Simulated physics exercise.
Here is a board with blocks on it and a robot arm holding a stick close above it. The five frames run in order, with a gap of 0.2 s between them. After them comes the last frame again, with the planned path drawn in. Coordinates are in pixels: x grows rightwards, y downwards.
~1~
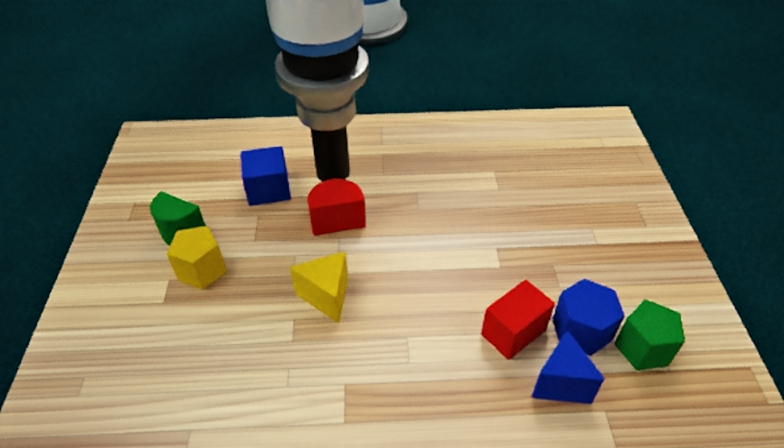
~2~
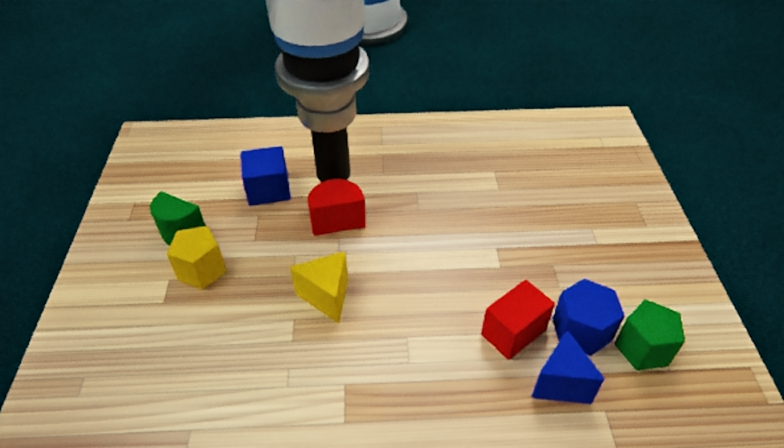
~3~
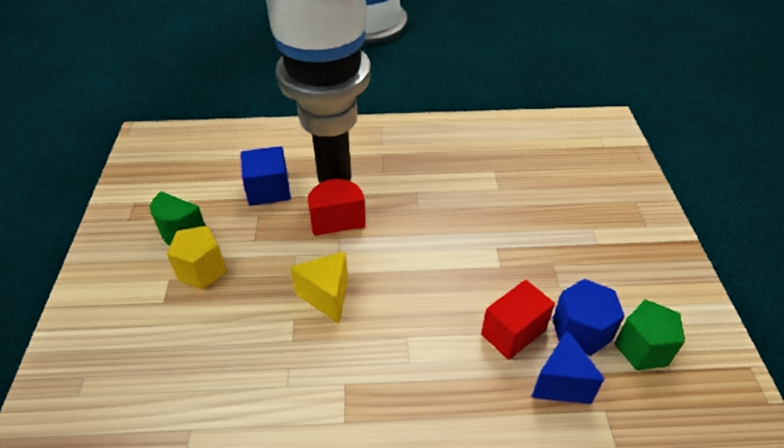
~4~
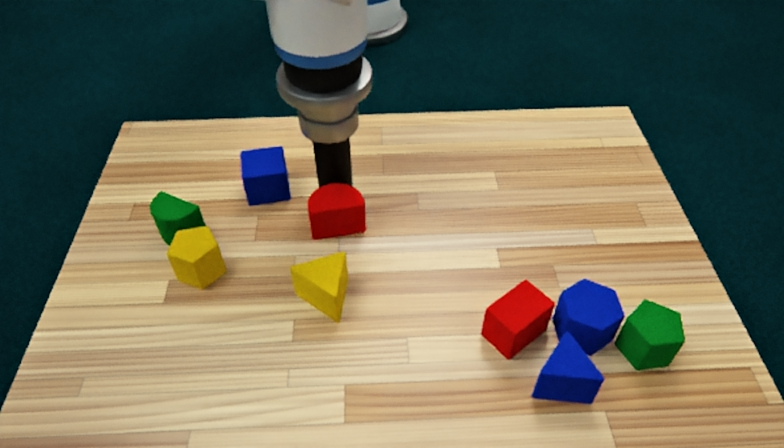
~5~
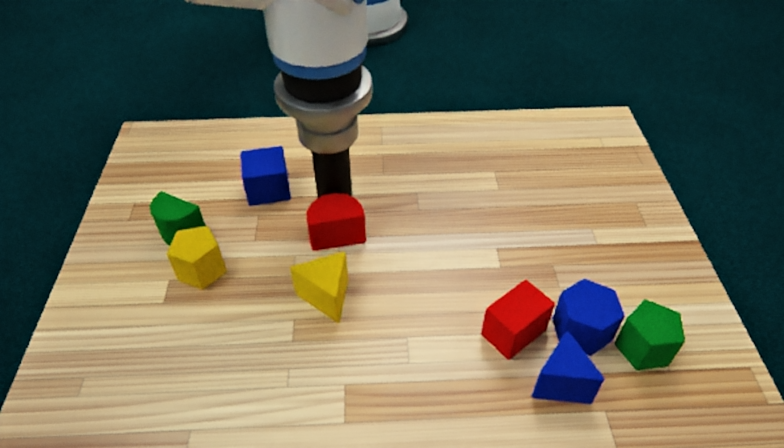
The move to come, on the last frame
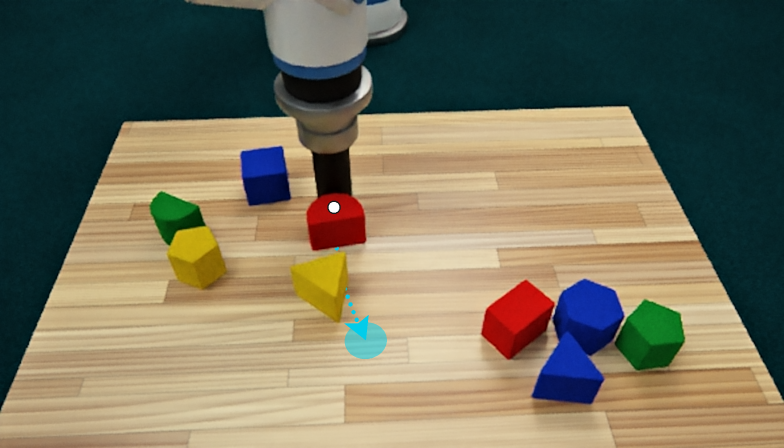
A robot arm with a black stick reaches over a light wooden board on a dark green surface, seen from a fixed, raised view. A blue cube, green and yellow blocks sit at left, a yellow triangular piece near the middle, and red, blue and green blocks cluster at lower right. The stick barely moves, then slides a red half-round block slightly toward the viewer.
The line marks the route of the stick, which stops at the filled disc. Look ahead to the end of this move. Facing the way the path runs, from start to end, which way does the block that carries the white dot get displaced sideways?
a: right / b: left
The one that fits is a, right.
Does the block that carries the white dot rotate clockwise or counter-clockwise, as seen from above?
From above, it looks like the block that carries the white dot goes clockwise.
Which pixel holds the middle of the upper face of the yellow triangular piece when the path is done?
Around pixel (291, 361).
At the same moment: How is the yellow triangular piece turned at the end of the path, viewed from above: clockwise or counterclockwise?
Short answer: Clockwise.
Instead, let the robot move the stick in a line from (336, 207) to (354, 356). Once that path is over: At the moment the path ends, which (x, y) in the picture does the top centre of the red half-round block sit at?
Its top centre lands on (316, 365).
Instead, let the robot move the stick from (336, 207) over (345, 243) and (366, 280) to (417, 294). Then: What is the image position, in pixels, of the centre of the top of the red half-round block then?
I think it will end close to (348, 289).
Drawn move, from (336, 207) by way of (340, 269) to (366, 340); the dot is on the red half-round block.
What follows on the original path. One third of the way, stick (335, 235); yellow triangular piece (321, 284); red half-round block (334, 252).
Two thirds of the way, stick (345, 281); yellow triangular piece (307, 333), turned 30° clockwise; red half-round block (335, 303), turned 25° clockwise.
At the end, stick (365, 328); blue square still; yellow triangular piece (291, 361), turned 75° clockwise; red half-round block (337, 351), turned 65° clockwise.
